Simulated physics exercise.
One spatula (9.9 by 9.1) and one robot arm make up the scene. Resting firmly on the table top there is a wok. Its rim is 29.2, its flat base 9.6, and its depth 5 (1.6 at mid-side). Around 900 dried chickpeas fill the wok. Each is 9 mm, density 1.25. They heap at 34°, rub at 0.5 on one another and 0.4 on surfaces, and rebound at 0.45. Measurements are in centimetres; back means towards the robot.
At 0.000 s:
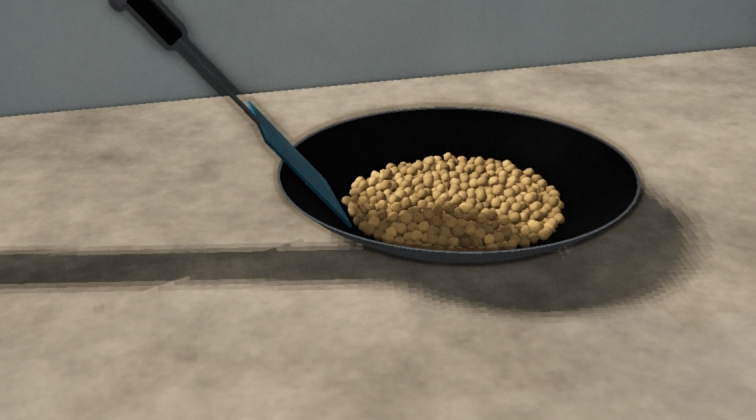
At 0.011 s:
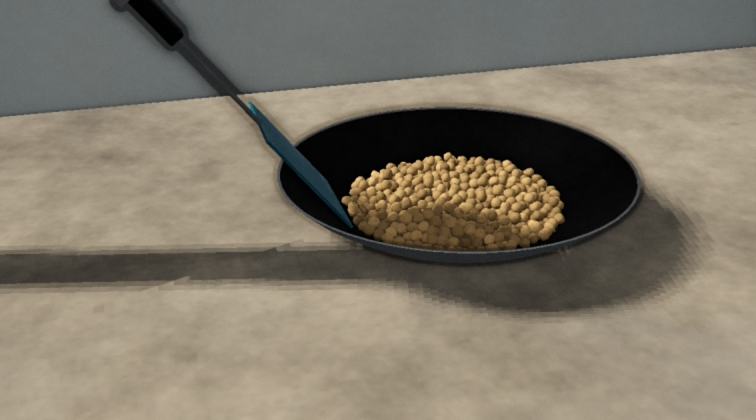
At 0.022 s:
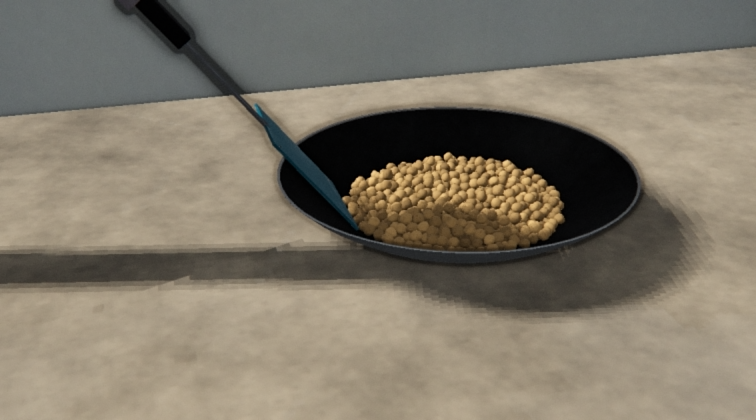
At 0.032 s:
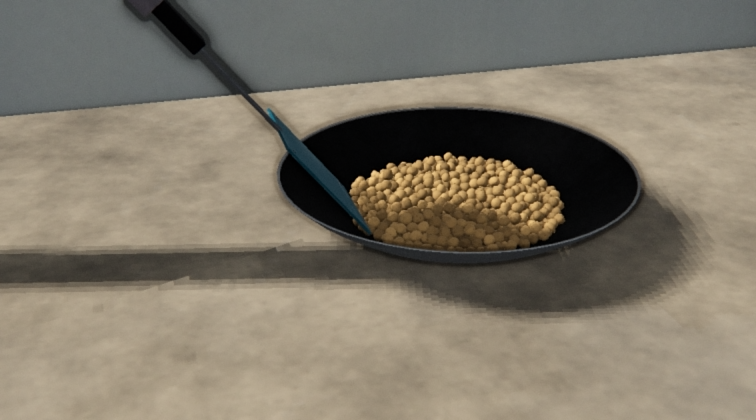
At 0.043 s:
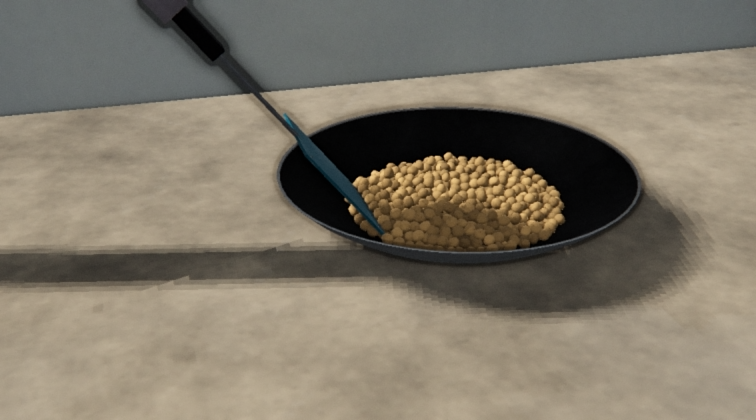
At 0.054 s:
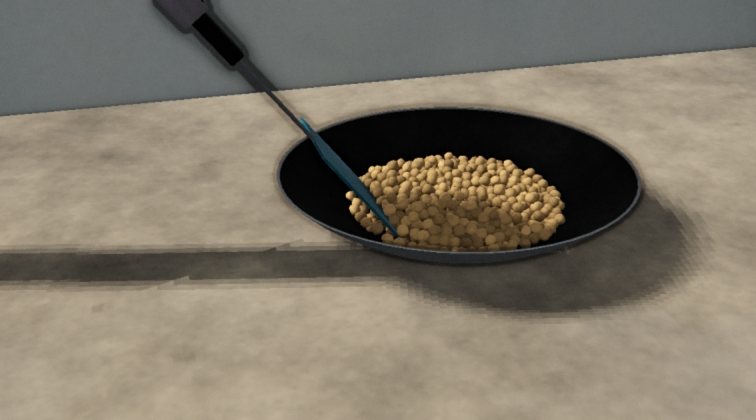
On a mottled beige table top, a black wok holds a heap of dried chickpeas with a slanted blue spatula at its left side; the spatula stays still at first, then slides slightly right along the heap's near edge.
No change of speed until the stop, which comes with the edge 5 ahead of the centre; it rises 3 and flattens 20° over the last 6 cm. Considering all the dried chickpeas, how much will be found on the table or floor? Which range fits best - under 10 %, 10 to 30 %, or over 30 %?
The range that fits: 10 to 30 %.
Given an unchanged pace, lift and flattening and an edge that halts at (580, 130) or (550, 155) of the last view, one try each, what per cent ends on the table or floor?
About 50 and 40 per cent.
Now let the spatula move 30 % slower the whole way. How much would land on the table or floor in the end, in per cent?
The share on the table or floor would be about 5 percent.
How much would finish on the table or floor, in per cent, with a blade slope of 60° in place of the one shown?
I'd expect near 15 percent then.
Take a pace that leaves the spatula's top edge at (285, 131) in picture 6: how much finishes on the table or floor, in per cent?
Roughly 0 per cent.
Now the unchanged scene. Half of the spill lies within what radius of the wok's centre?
28 cm or so.
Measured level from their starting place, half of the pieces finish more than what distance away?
I'd estimate close to 6 centimetres.
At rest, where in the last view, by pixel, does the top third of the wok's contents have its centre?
Close to pixel (561, 172).
After 0.08 s, sloping 52°, highest piece 7 above the table; 900 in the wok.
After 0.11 s, sloping 46°, highest piece 9 above the table; 900 in the wok.
After 0.32 s, sloping 32°, highest piece 8 above the table; 749 in the wok, 98 on the table or floor, 53 on the blade or in flight.
After 1.37 s, sloping 32°, highest piece 5 above the table; 744 in the wok, 156 on the table or floor.
In the end, 744 in the wok, 156 on the table or floor. That is 17 % on the table or floor.
